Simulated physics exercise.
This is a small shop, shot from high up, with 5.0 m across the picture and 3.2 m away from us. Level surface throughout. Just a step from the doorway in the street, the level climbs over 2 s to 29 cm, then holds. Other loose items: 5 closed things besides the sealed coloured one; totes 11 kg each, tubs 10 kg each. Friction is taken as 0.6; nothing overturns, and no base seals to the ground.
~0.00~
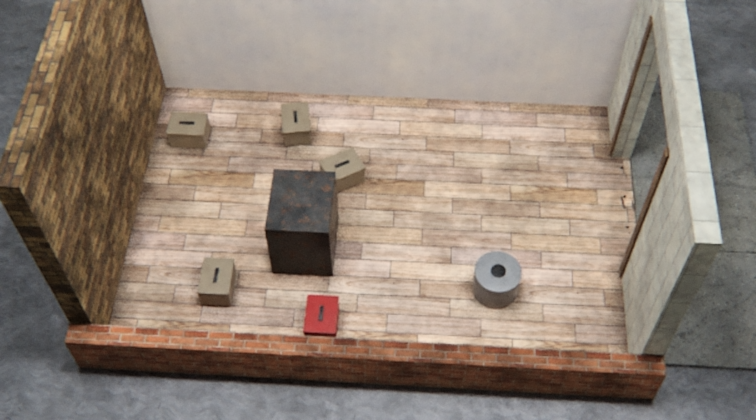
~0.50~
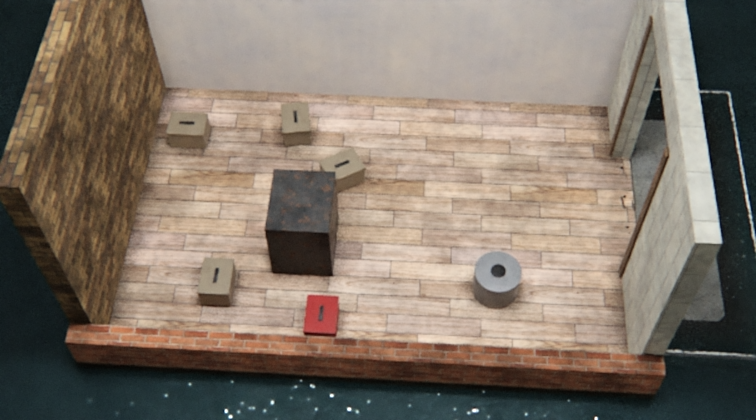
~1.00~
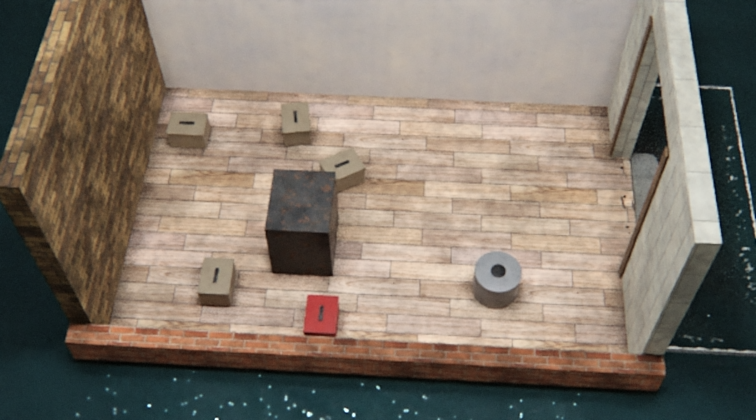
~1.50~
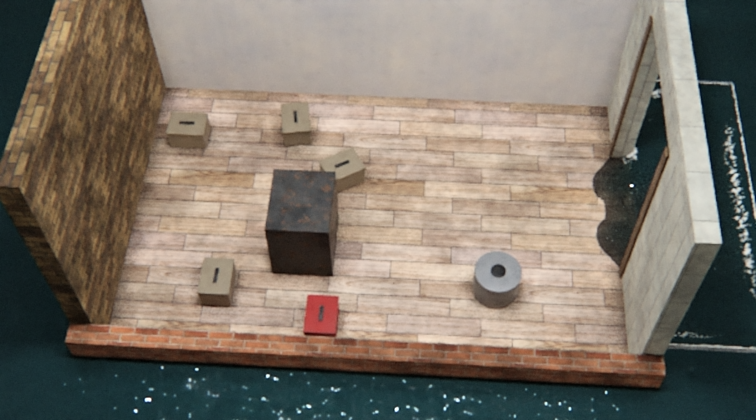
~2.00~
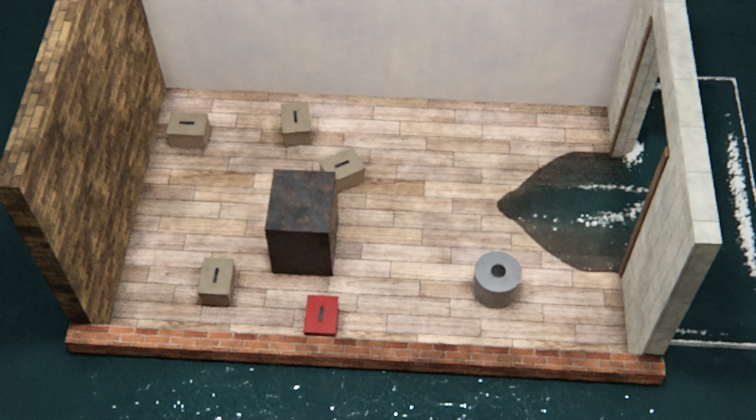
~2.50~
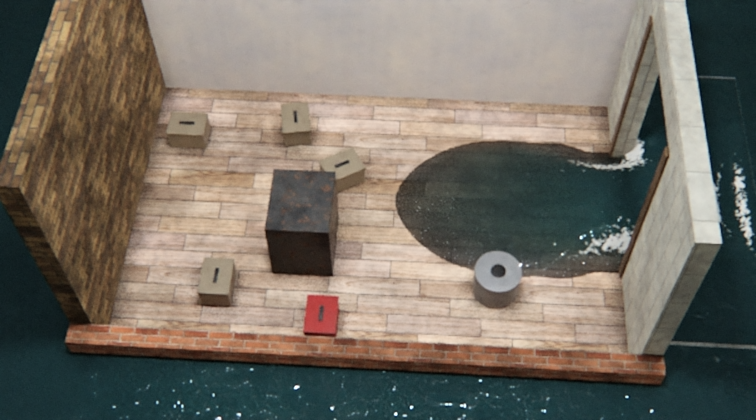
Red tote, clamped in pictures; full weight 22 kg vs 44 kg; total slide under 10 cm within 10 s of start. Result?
I'd say it needs the double load.
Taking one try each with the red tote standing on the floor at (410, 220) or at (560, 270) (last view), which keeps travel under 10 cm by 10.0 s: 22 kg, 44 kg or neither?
Well, first only the heavy mass succeeds, and next only the heavy mass succeeds.
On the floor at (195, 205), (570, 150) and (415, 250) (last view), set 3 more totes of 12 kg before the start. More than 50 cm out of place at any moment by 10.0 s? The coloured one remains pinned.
In turn: Beyond it, within it, beyond it.
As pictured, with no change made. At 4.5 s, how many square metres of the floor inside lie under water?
About 14 m2.
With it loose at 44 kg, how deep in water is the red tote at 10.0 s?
About 21 cm.
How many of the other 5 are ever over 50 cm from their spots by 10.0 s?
The total is 5.
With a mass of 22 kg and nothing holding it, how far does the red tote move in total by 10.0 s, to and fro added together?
Path length near 80 cm.
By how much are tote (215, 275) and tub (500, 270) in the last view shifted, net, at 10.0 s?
60 cm, 60 cm.
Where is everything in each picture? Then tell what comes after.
The first frame shows the red tote at (321, 314) rests on the ground; 0.0 m2 under water; 0 of 6 have shifted.
The second frame shows the red tote at (321, 314) rests on the ground; water covers 0.0 m2; 0 of 6 have shifted.
The third frame shows the red tote at (321, 314), on the bottom; water covers 0.0 m2; 0 of 6 have shifted.
The fourth frame shows the red tote at (321, 314), on the bottom; 0.2 m2 under water; 0 of 6 have shifted.
The fifth frame shows the red tote at (321, 314) rests on the ground; water covers 1.2 m2; 0 of 6 have shifted.
The sixth frame shows the red tote at (321, 314), on the bottom; 3.1 m2 under water; 0 of 6 have shifted.
After 3.5 s the red tote would be 0 cm from its start with 22 kg and 0 cm from its start with 44 kg; 3 cm of water round it then.
After 4.5 s the red tote would be 1 cm from its start with 22 kg and 0 cm from its start with 44 kg; 10 cm of water round it then.
After 7.0 s the red tote would be 4 cm from its start with 22 kg and 0 cm from its start with 44 kg; 12 cm of water round it then.
After 10.0 s the red tote would be 70 cm from its start with 22 kg and 1 cm from its start with 44 kg; 21 cm of water round it then.
